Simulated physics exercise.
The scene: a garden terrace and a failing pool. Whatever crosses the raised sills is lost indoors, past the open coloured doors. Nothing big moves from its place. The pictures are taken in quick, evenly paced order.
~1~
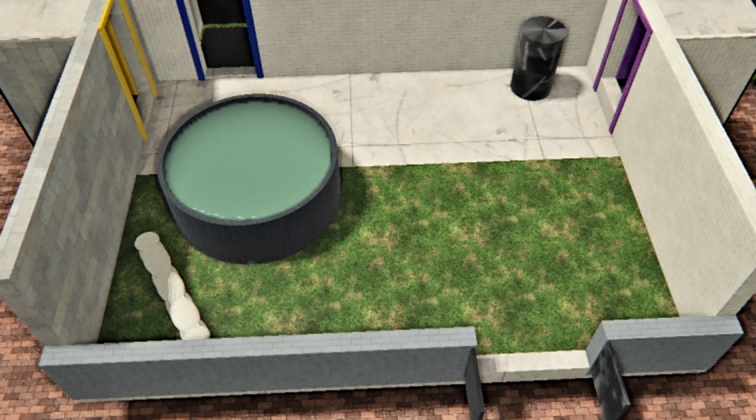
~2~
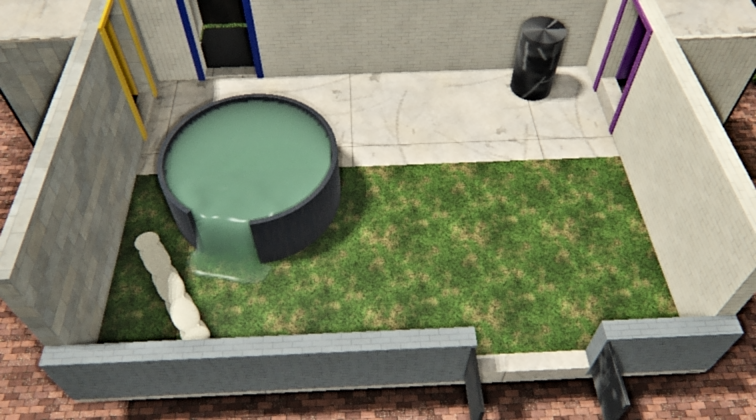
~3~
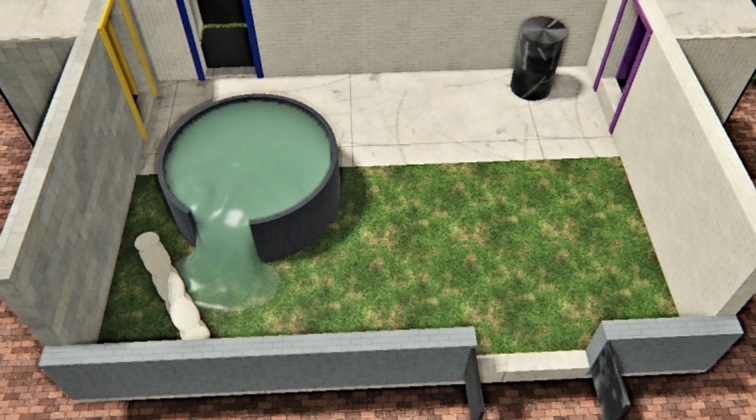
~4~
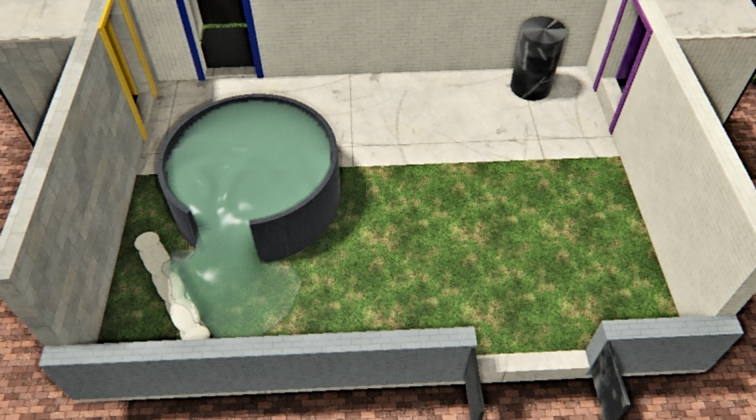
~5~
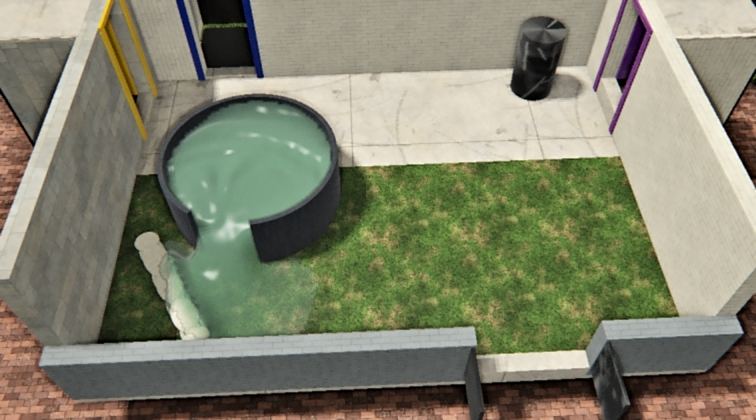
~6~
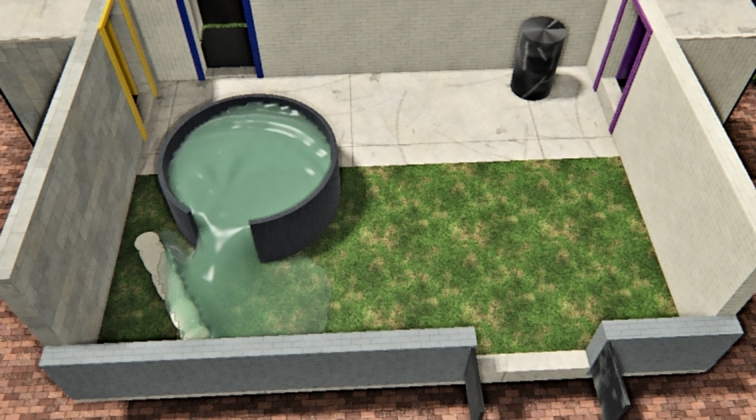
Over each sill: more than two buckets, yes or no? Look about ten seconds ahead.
Yellow door: No, not more; blue door: Yes, more; purple door: No, not more.
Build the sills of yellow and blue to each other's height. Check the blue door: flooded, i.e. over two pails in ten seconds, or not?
Quick answer - the blue door comes in under.
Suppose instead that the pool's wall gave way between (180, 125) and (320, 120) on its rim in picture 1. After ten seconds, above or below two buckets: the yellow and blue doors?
Note: Yellow door crosses the line, blue door crosses the line.
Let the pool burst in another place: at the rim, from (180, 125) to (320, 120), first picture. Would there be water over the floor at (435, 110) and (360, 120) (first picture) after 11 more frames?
Respectively: Drenched and drenched.
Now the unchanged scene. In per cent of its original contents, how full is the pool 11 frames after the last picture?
My reading is 58 %.
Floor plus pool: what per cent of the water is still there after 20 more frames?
Near 100 in a hundred.
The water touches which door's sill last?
Observed: The door marked purple.
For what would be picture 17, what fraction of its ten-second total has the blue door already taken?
Around 0 percent.
A moment on, water covers 15 % of the floor; the yellow door not reached, the blue door not reached, the purple door not reached.
Next, water covers 30 % of the floor; the yellow door not reached, the blue door not reached, the purple door not reached.
Then, water covers 50 % of the floor; the yellow door wet at the sill, nothing in, the blue door not reached, the purple door not reached.
Later, water covers 80 % of the floor; the yellow door wet at the sill, nothing in, the blue door over two buckets in, the purple door not reached.
In the end, water covers 95 % of the floor; the yellow door wet at the sill, nothing in, the blue door over two buckets in, the purple door wet at the sill, nothing in.
